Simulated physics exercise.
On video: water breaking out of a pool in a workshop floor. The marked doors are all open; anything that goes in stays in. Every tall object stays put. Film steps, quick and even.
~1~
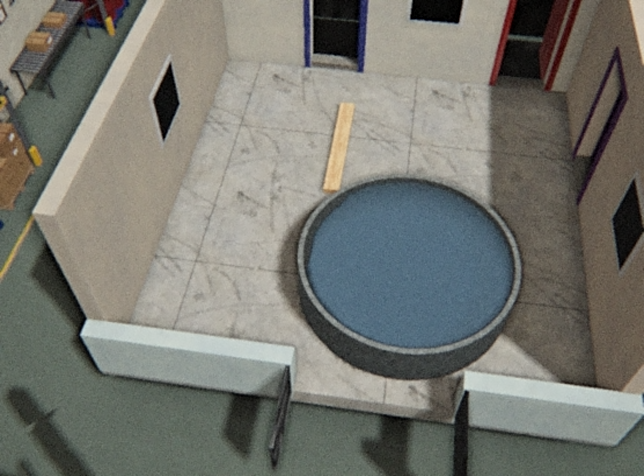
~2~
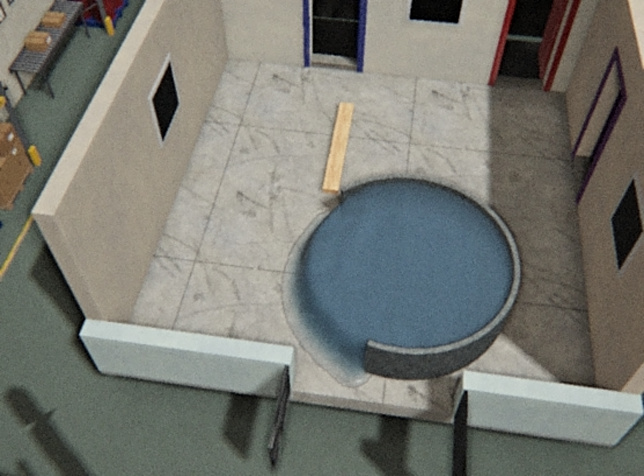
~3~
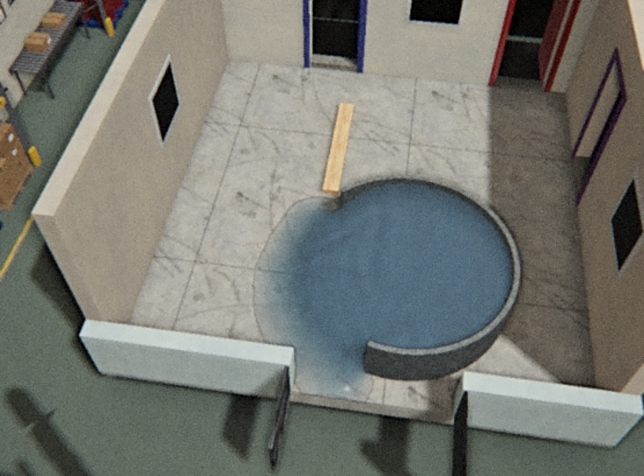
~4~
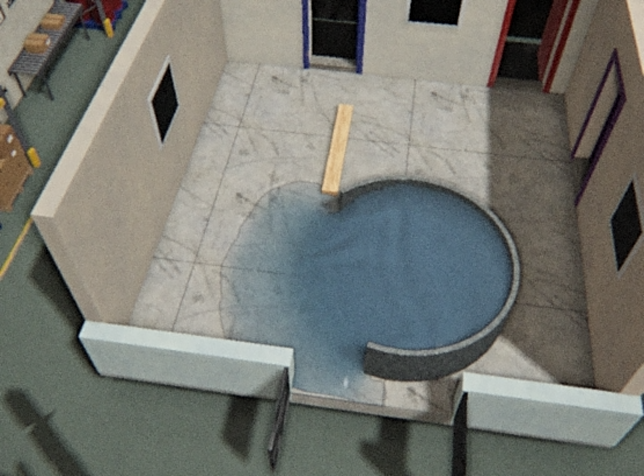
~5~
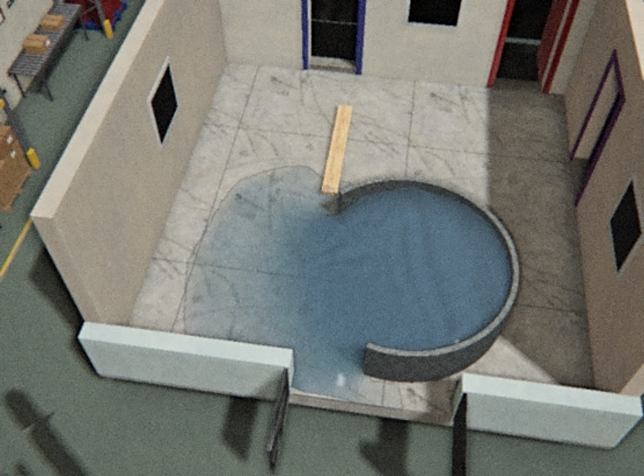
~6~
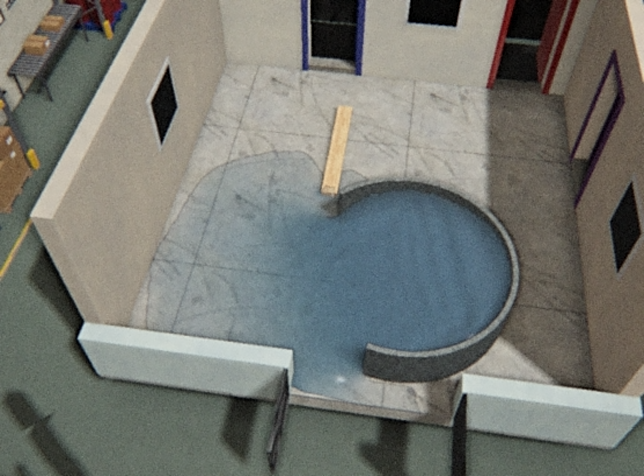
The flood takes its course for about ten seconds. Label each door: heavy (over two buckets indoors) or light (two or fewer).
Purple door - light; red door - heavy; blue door - heavy.
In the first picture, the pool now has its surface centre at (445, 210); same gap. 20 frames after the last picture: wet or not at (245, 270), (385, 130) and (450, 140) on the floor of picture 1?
So, in the order given, I'd say soaked through, soaked through, unaffected.
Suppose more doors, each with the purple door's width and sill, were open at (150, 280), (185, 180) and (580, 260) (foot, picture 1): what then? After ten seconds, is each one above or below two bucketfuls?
First tops the limit, then tops the limit, then falls short.
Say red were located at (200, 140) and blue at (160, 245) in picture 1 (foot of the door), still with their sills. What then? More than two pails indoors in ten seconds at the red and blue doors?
At the red door it tops it; at the blue door it tops it.
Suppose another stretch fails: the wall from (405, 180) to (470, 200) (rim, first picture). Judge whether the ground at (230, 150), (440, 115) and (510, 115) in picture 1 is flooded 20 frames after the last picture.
So that's left bare for the first, waterlogged for the second and waterlogged for the third.
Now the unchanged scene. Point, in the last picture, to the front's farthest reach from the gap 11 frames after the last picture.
About (227, 65).
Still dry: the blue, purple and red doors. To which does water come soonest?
Answer: The one in blue.
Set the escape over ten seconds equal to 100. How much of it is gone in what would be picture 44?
Roughly 75 per cent.
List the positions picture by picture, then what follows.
In the first frame, still water in the round pool at (408, 258).
In the second frame, water pours out at (303, 285) and has run to a hidden place.
In the third frame, water pours out at (304, 288) and has run to a hidden place.
In the fourth frame, the front is at (296, 186), out from the gap at (303, 290).
In the fifth frame, the front is at (284, 172), out from the gap at (303, 292).
In the sixth frame, the front is at (236, 164), out from the gap at (302, 292).
A moment on, water covers 35 % of the floor; the purple door not reached, the red door not reached, the blue door not reached.
Next, water covers 35 % of the floor; the purple door not reached, the red door not reached, the blue door not reached.
Then, water covers 45 % of the floor; the purple door not reached, the red door not reached, the blue door wet at the sill, nothing in.
Later, water covers 80 % of the floor; the purple door wet at the sill, nothing in, the red door wet at the sill, nothing in, the blue door far over two buckets in.
In the end, water covers 95 % of the floor; the purple door wet at the sill, nothing in, the red door over two buckets in, the blue door far over two buckets in.
